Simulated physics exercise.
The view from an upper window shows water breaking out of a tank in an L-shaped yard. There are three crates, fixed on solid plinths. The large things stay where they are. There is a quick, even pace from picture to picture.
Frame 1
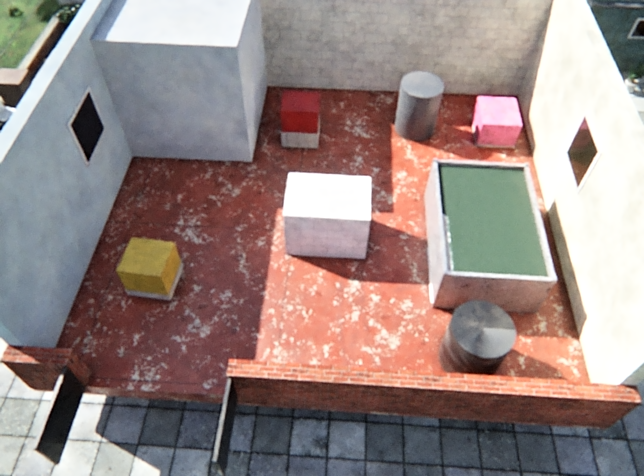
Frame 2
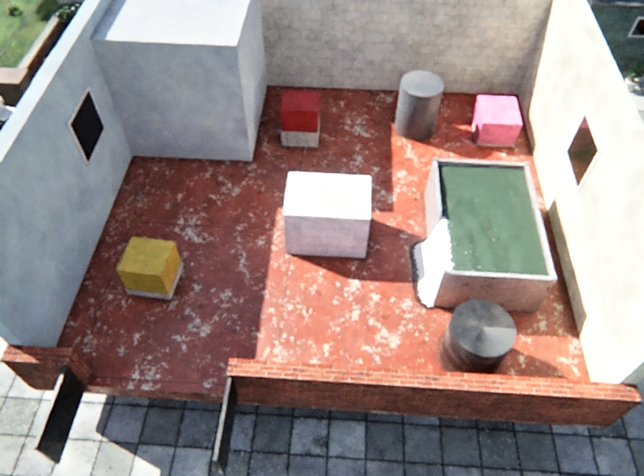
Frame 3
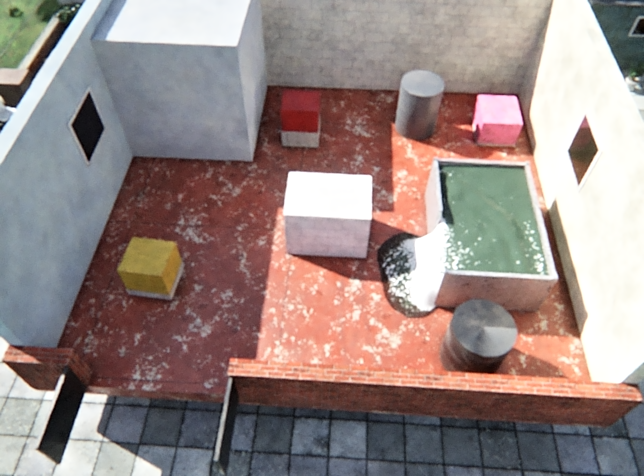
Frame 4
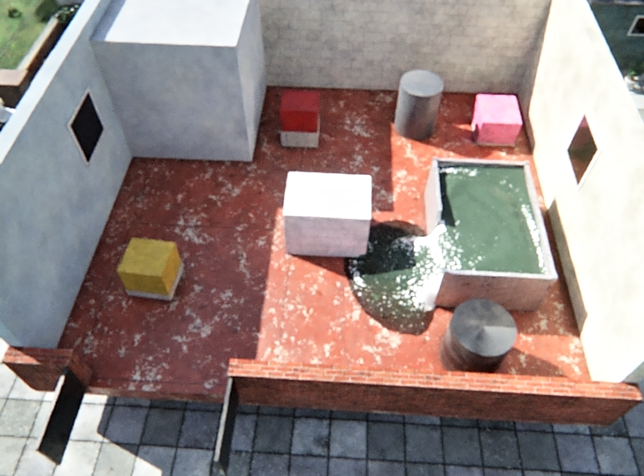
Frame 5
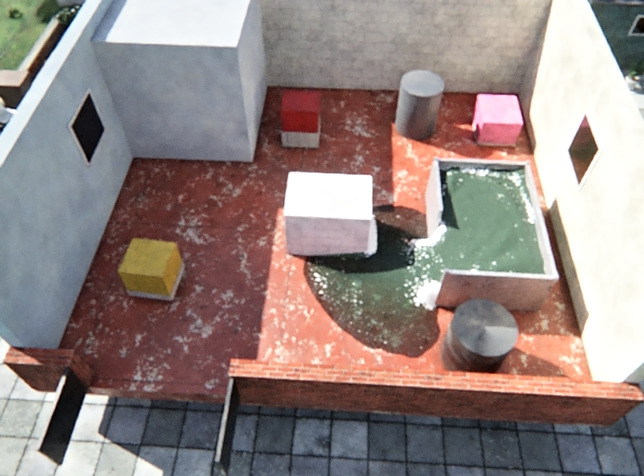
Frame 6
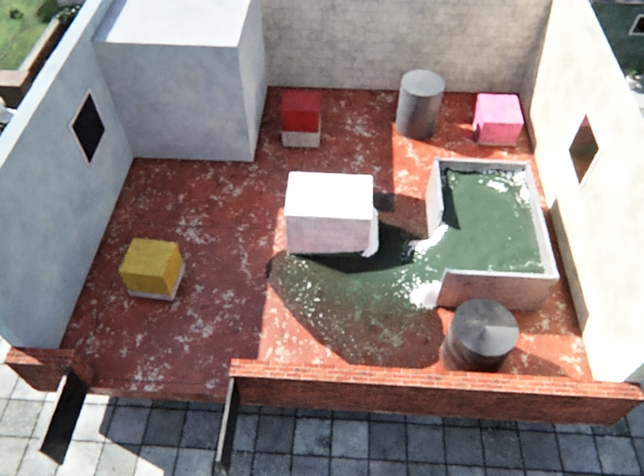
At the start, a tank of still green water stands whole at the right of a walled yard with three crates. Its left side gives way and foaming water pours through the gap, then spreads steadily leftward over the red floor in a widening dark pool, passing in front of the white block.
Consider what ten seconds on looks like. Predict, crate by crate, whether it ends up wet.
Outcome: The red crate doesn't get caught by the water; the yellow crate gets caught by the water; the pink crate gets caught by the water.
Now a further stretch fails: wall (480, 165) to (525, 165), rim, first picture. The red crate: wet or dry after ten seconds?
In my view the red crate is never reached.
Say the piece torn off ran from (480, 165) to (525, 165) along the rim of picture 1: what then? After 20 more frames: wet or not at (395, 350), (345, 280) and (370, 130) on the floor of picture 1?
Okay, the first is left untouched, the next is left untouched, and the last is waterlogged.
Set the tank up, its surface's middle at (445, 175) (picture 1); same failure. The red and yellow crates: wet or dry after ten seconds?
Outcome - red crate: It is not reached; yellow crate: It is not reached.
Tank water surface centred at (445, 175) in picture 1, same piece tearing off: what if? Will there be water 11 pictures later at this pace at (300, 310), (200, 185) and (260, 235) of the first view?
Taking the three spots in order: Swamped, swamped, bare.
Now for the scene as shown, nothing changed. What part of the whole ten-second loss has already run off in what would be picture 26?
By my reckoning, 30 %.
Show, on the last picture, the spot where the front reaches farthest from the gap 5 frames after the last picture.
Roughly at (129, 248).
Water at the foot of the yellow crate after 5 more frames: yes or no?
Note - yellow: Wet underfoot.
A moment on, water covers 35 % of the floor; the red crate not reached, the yellow crate water round its plinth, the pink crate not reached.
Next, water covers 50 % of the floor; the red crate water round its plinth, the yellow crate water round its plinth, the pink crate not reached.
Then, water covers 60 % of the floor; the red crate water round its plinth, the yellow crate water round its plinth, the pink crate water round its plinth.
Later, water covers 85 % of the floor; the red crate water round its plinth, the yellow crate water round its plinth, the pink crate water round its plinth.
In the end, water covers 95 % of the floor; the red crate stayed above the water, the yellow crate was topped, the pink crate was topped.
